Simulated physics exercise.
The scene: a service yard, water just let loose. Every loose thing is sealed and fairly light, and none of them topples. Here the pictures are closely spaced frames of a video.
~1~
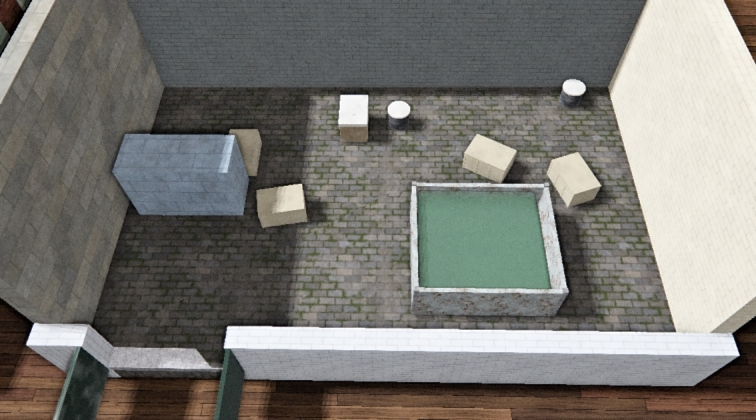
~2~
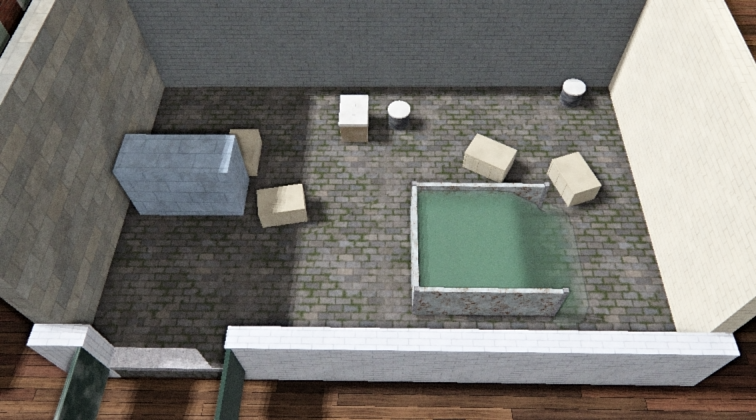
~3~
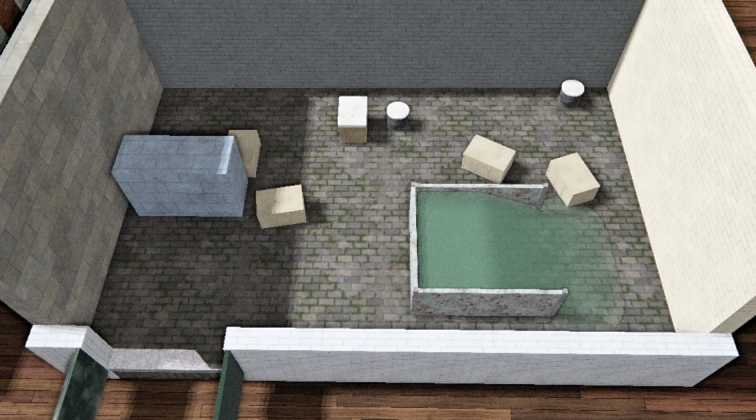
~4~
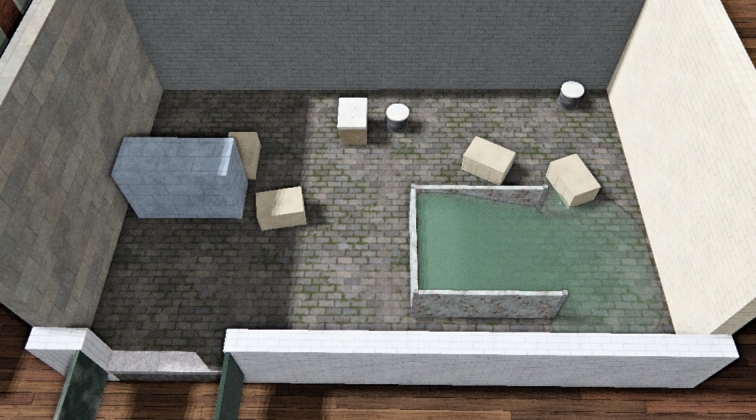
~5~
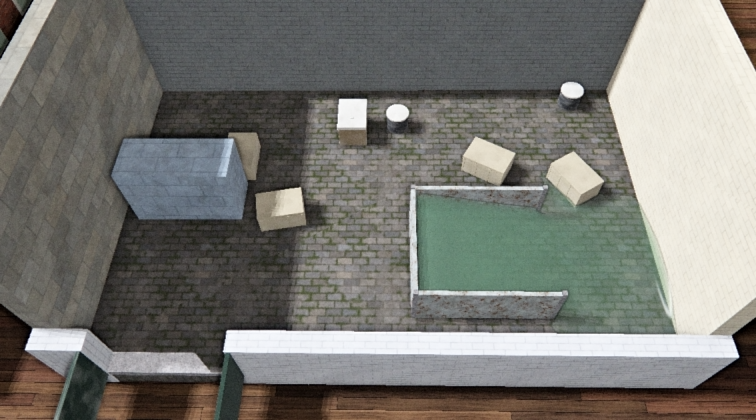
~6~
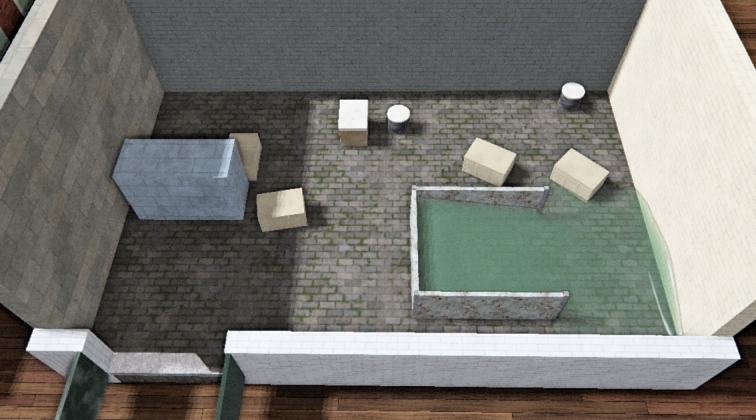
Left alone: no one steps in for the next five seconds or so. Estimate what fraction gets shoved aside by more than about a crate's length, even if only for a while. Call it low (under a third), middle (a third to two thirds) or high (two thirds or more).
Middle.
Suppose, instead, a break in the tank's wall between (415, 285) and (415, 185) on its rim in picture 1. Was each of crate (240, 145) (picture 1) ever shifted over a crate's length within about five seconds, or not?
Going by the pictures, this one made the full stretch.
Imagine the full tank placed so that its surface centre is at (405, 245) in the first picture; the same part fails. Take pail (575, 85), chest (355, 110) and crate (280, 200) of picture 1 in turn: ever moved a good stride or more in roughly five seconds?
Object by object, in turn: Travelled a good distance, lingered near its place, lingered near its place.
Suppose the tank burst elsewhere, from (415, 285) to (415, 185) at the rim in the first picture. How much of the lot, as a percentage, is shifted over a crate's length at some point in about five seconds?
I'd say around 30 per cent.
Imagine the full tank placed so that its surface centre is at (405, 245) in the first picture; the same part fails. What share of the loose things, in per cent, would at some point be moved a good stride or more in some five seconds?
60 %, roughly.
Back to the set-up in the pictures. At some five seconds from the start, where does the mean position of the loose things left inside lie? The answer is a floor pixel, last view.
Near (332, 165).
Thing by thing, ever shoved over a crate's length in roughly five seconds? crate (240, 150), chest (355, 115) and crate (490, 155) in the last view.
Here's how it goes one after another: Remained close, remained close and remained close.
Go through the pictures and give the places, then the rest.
A crate at (576, 173), on the bottom; a pail at (399, 109), on the bottom; 0 of 7 have shifted, in the first picture.
A crate at (577, 172), on the bottom; a pail at (399, 109), on the bottom; 0 of 7 have shifted, in the second picture.
A crate at (575, 173) rests on the ground; a pail at (398, 110) rests on the ground; 0 of 7 have shifted, in the third picture.
A crate at (576, 174) rests on the ground; a pail at (398, 112), on the bottom; 0 of 7 have shifted, in the fourth picture.
A crate at (578, 172) rests on the ground, close to its start; a pail at (398, 112) rests on the ground; 1 of 7 have shifted, in the fifth picture.
A crate at (582, 168) rests on the ground, close to its start; a pail at (399, 113), on the bottom; 1 of 7 have shifted, in the sixth picture.
A moment on, 0 of 7 are well off their spots; 0 afloat.
Next, 1 of 7 are well off their spots; 2 afloat.
Later, 2 of 7 are well off their spots; 1 afloat.
In the end, 3 of 7 are well off their spots, and 3 have been at some point; 0 afloat.
